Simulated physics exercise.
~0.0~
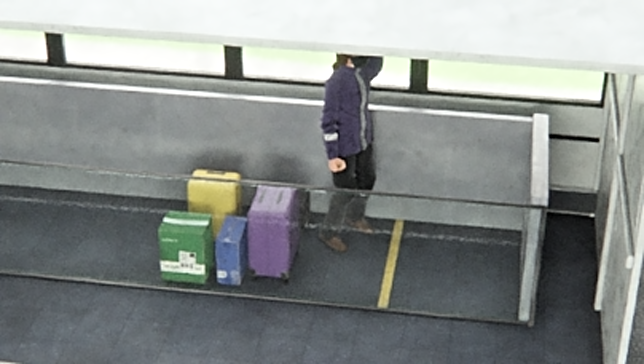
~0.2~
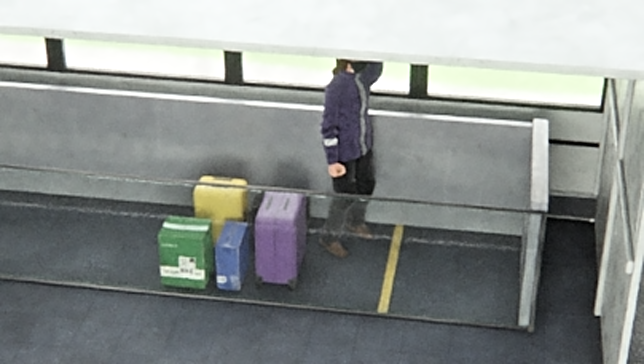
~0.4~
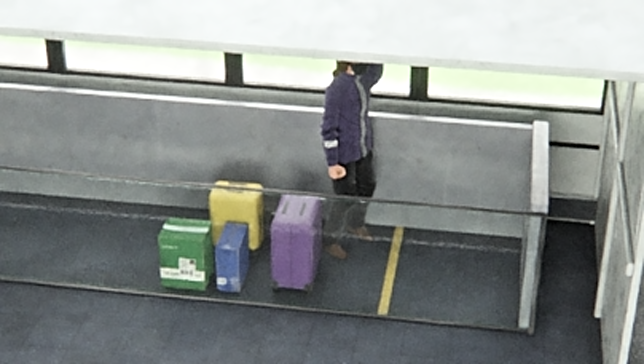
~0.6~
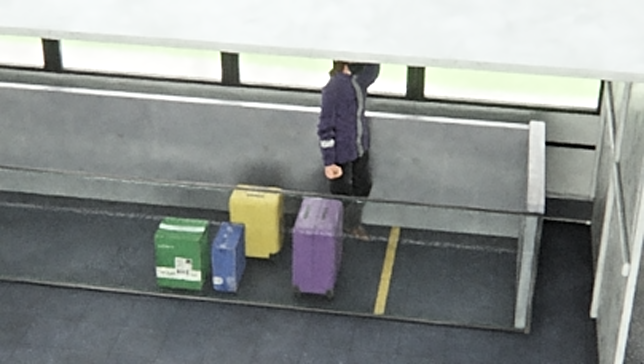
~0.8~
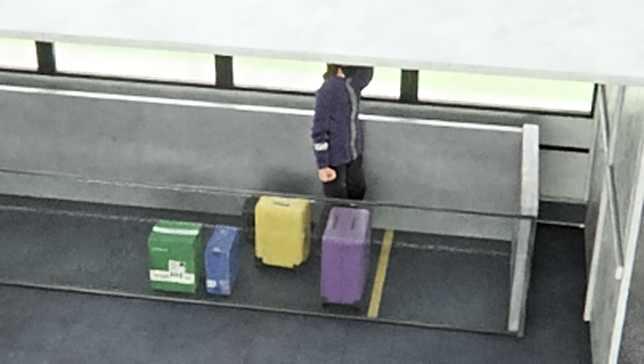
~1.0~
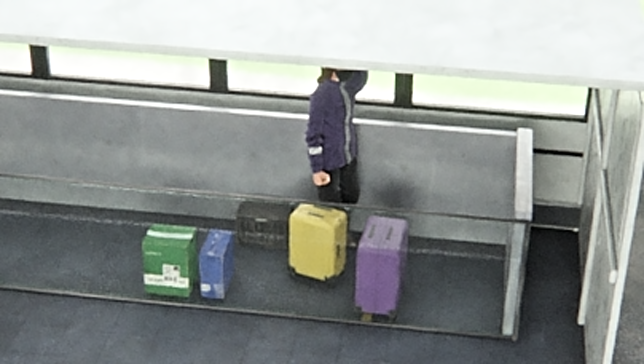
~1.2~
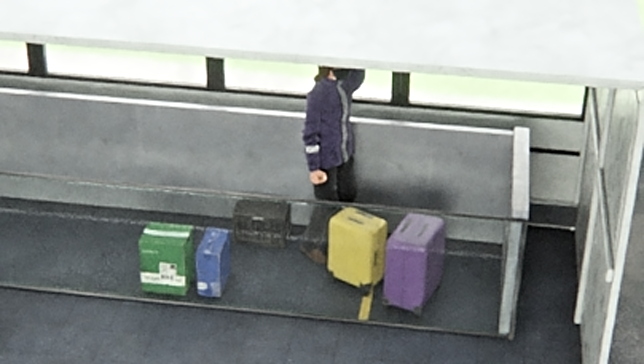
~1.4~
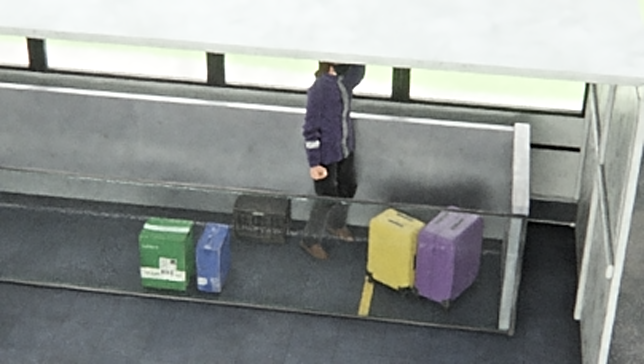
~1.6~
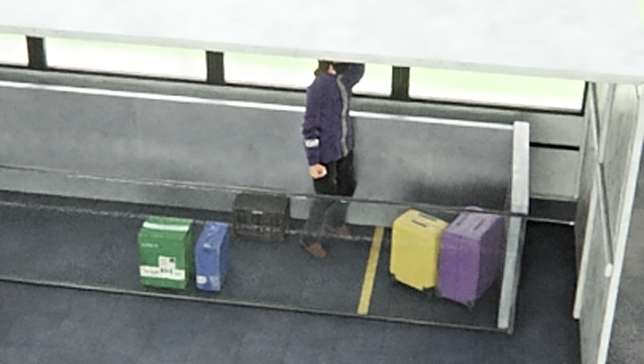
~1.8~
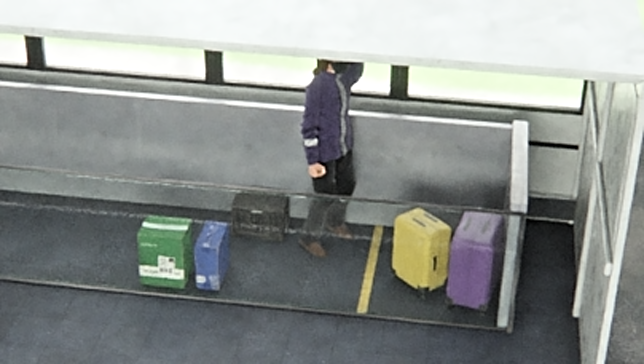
In a tram's luggage bay, a yellow wheeled case and a bigger purple one rolled right, past the standing passenger and across the yellow line, stopping upright near the end panel while the green pack, blue carton and black crate stayed behind.
